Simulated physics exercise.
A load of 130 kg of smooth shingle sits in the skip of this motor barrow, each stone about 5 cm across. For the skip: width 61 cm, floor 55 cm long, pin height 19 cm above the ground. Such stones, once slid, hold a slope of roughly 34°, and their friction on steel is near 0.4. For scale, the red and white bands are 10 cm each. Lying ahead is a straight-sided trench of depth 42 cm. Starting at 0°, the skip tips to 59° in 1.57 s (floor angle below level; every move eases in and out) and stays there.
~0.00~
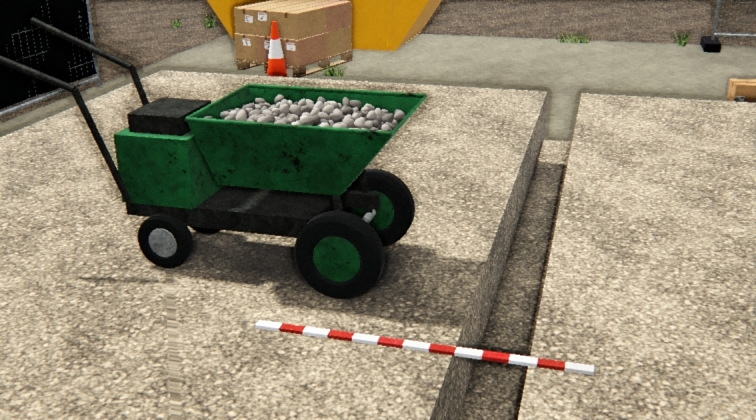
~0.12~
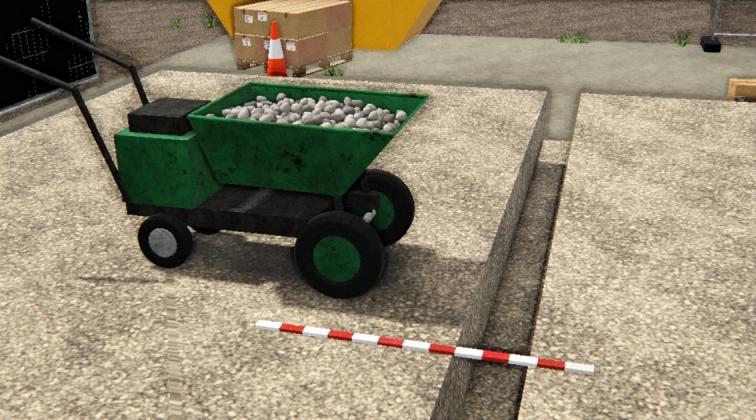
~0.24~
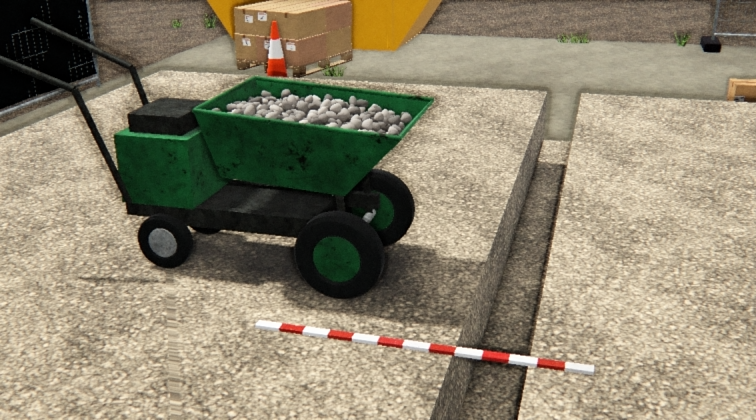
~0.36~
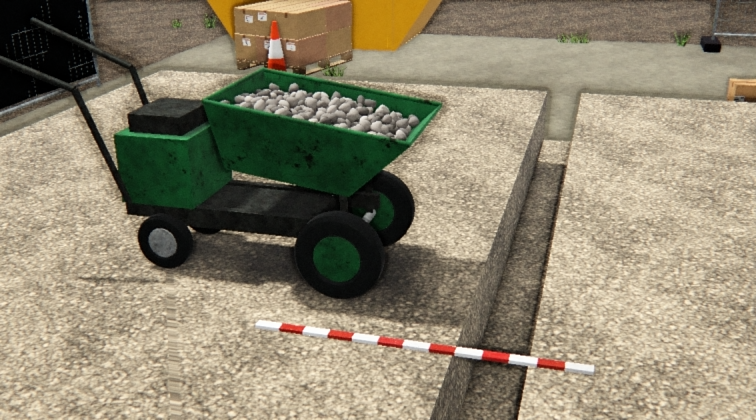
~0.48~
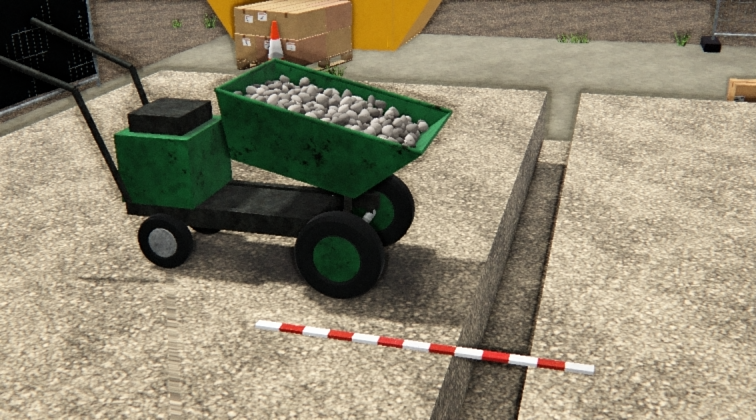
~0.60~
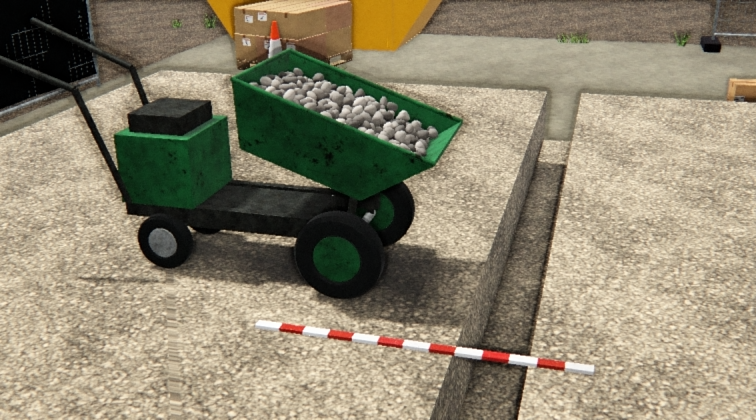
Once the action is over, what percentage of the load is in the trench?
About 67 in every hundred.
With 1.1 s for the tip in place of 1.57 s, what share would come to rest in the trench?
Then about 60 per cent.
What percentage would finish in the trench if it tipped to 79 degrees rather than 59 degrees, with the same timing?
Then close to 75 per cent.
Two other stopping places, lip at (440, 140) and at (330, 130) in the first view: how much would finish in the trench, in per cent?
25 % and 65 %.
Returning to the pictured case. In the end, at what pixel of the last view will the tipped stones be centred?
Somewhere around (519, 345) in the last picture.
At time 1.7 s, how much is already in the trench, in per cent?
By then, around 20 percent.
After 1.2 s the floor is at 50°; 100 % in the skip; the foremost stones are at (487, 193).
After 1.7 s the floor is at 59°; 67 % in the skip, 22 % in the trench, 11 % past the trench; the foremost stones are at (612, 303).
After 2.0 s the floor is at 59°; 43 % in the skip, 35 % in the trench, 22 % past the trench; the foremost stones are at (705, 308).
After 4.0 s the floor is at 59°; 10 % in the skip, 67 % in the trench, 23 % past the trench; the foremost stones are past the picture's edge.
